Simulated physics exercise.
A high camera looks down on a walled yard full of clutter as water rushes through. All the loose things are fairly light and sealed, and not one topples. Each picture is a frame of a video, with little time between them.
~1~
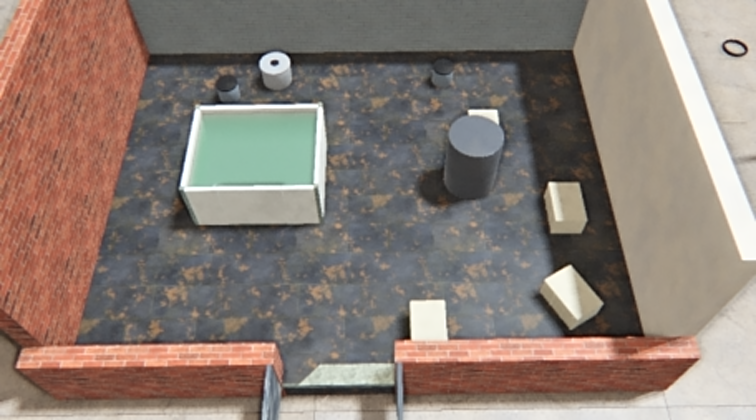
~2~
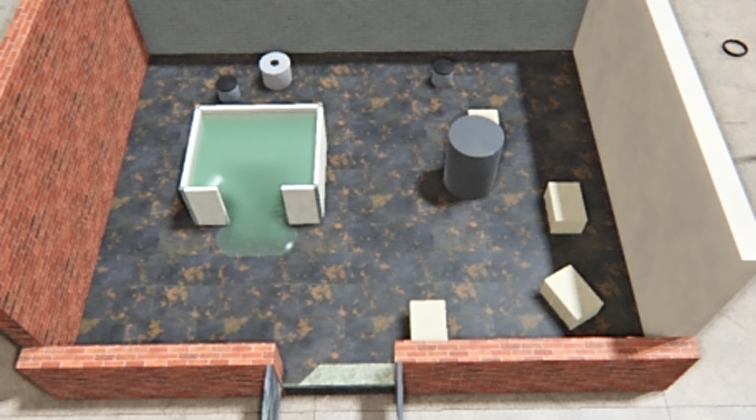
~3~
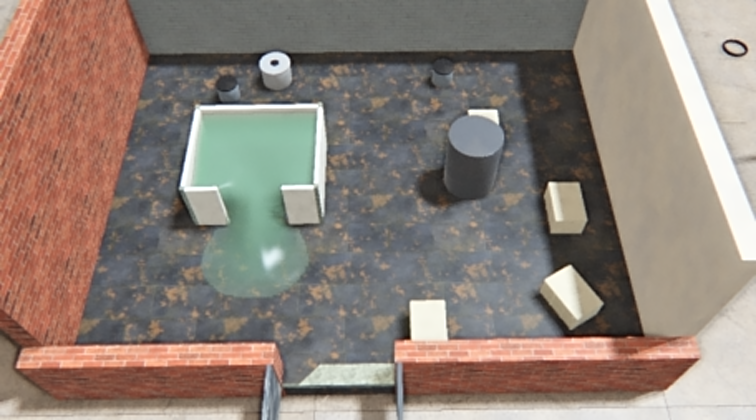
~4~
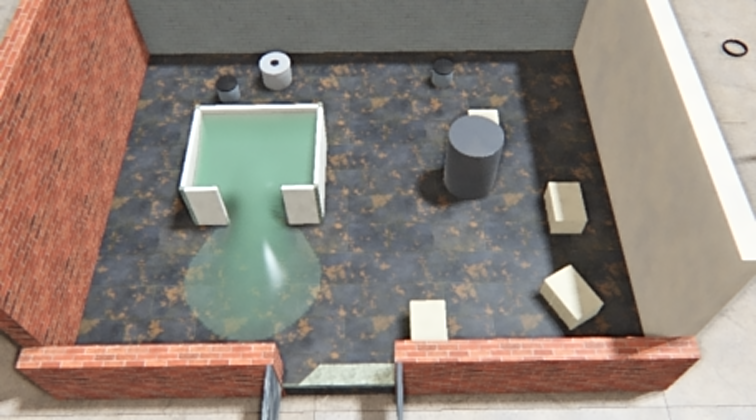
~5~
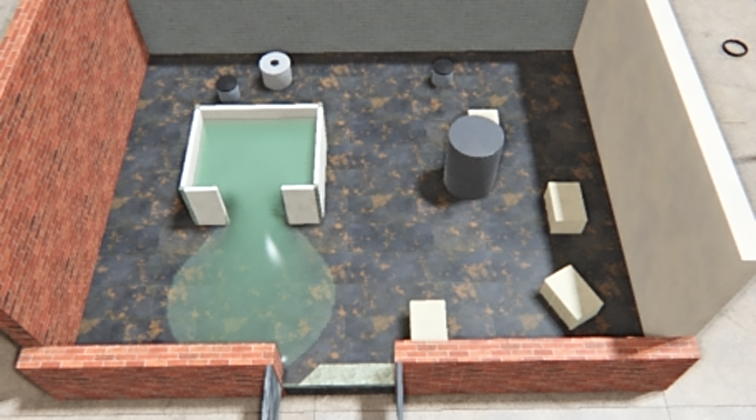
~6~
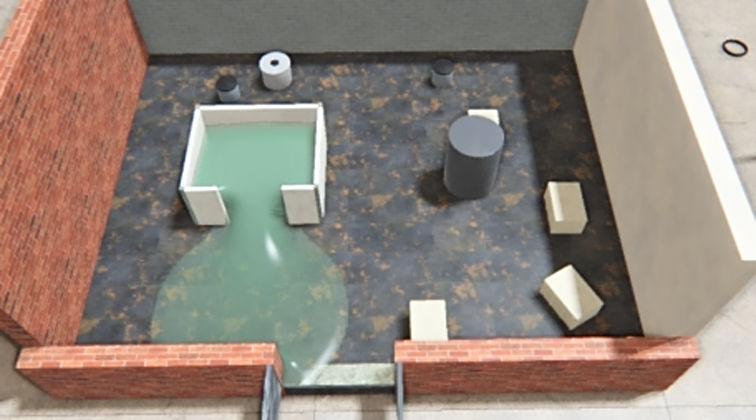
In a walled yard, green water pours from an opened white tank and spreads across the floor.
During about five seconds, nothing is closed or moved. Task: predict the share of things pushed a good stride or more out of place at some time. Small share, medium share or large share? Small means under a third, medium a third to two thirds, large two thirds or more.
A small share.
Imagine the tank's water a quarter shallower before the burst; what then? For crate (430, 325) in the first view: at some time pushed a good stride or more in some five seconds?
Well, as it turns out: Made it that far.
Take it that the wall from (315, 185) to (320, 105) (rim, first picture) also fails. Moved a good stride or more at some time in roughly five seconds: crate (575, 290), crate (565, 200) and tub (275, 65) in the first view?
Result per item - displaced that far / displaced that far / short of that distance.
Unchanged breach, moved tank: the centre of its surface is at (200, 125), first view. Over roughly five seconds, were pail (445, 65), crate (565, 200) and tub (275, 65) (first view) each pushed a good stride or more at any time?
Item one not displaced far, item two not displaced far, item three not displaced far.
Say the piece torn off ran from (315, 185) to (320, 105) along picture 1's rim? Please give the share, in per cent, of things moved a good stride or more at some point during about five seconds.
By my reckoning, around 60 percent.
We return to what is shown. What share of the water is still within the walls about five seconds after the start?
74 %.
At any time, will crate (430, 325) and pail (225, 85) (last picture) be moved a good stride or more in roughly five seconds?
Went a long way, then never got far.
A moment on, 0 of 7 are well off their spots; 0 afloat.
Next, 0 of 7 are well off their spots; 0 afloat.
Later, 1 of 7 are well off their spots; 0 afloat.
In the end, 1 of 7 are well off their spots, and 1 have been at some point; 0 afloat.
